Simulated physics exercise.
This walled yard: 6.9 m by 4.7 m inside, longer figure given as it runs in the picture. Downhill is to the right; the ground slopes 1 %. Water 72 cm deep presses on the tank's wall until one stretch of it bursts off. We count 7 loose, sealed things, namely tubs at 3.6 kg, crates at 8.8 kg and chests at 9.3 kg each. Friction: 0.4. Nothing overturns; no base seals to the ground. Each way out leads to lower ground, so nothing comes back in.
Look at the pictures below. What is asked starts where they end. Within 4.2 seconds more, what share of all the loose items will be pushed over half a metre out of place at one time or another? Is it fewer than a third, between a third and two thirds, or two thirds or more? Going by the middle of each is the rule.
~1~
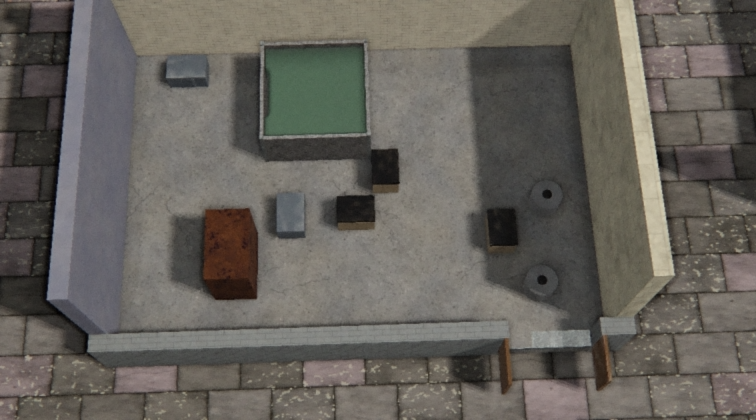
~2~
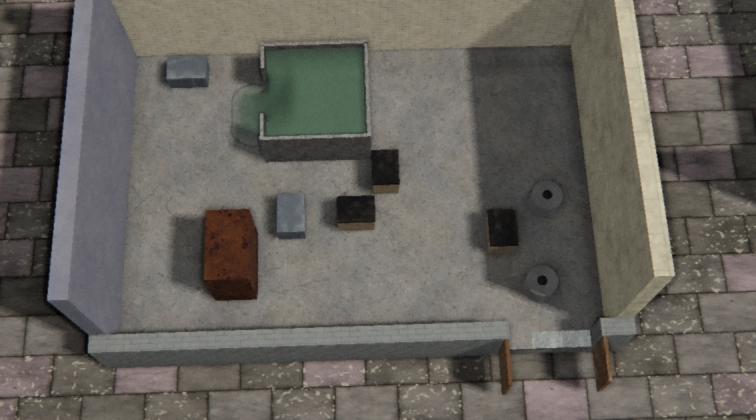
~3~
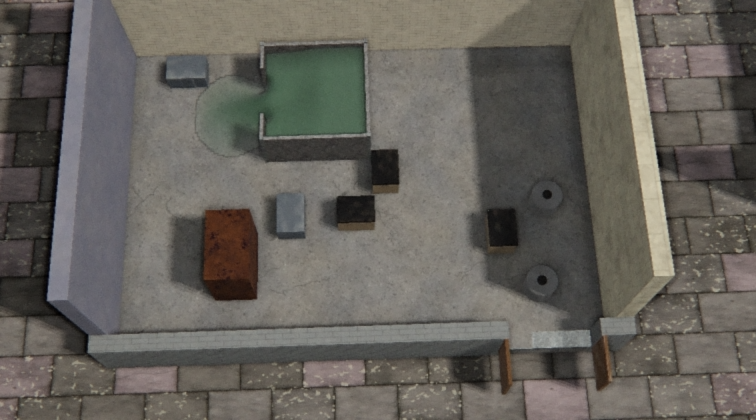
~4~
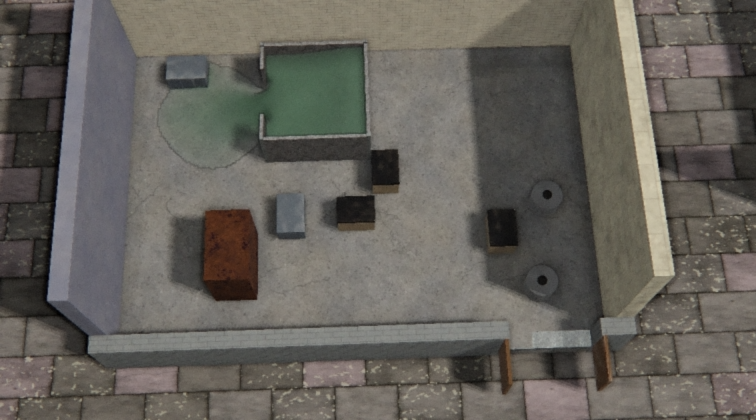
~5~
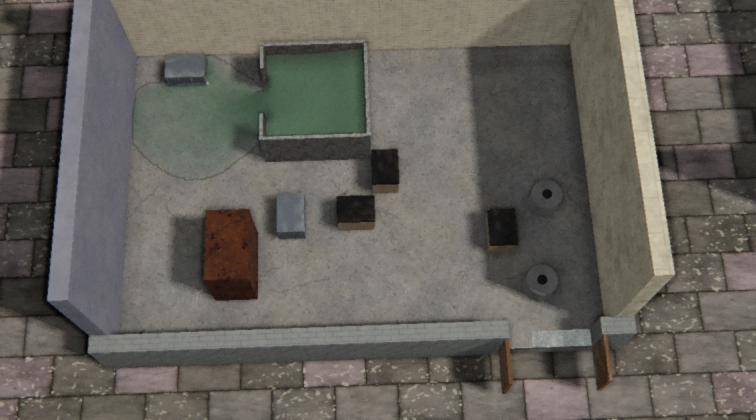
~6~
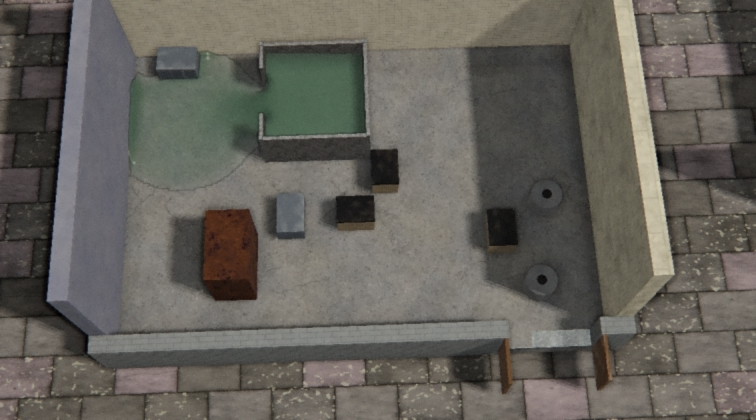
Low band.
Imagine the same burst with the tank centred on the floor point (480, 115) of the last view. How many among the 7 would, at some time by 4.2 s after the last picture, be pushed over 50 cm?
That gives 3 of them.
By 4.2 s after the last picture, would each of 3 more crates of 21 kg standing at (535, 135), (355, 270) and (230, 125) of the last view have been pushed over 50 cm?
Going through them, I'd say falls short, falls short and finally exceeds it.
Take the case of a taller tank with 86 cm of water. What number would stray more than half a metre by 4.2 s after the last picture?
It would come to 1 of them.
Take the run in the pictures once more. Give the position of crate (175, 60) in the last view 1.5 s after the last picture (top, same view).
Estimated pixel: Around (151, 82).
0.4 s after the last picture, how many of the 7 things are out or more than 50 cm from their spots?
Tally at that time: 0.
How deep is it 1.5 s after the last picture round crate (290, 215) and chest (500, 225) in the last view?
Some 0 cm at the first, some 0 cm at the second.
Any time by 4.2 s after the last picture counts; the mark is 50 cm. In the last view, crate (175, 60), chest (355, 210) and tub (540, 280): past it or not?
Listed in sequence: Higher; lower; lower for the last.
Then, 0.4 s after the last picture 0 of 7 are over 50 cm from their spots; 1 afloat.
Then, 1.5 s after the last picture 1 of 7 are over 50 cm from their spots; 1 afloat.
Then, 2.8 s after the last picture 1 of 7 are over 50 cm from their spots; 1 afloat.
Then, 4.2 s after the last picture 1 of 7 are over 50 cm from their spots, and 1 have been at some point; 1 afloat.
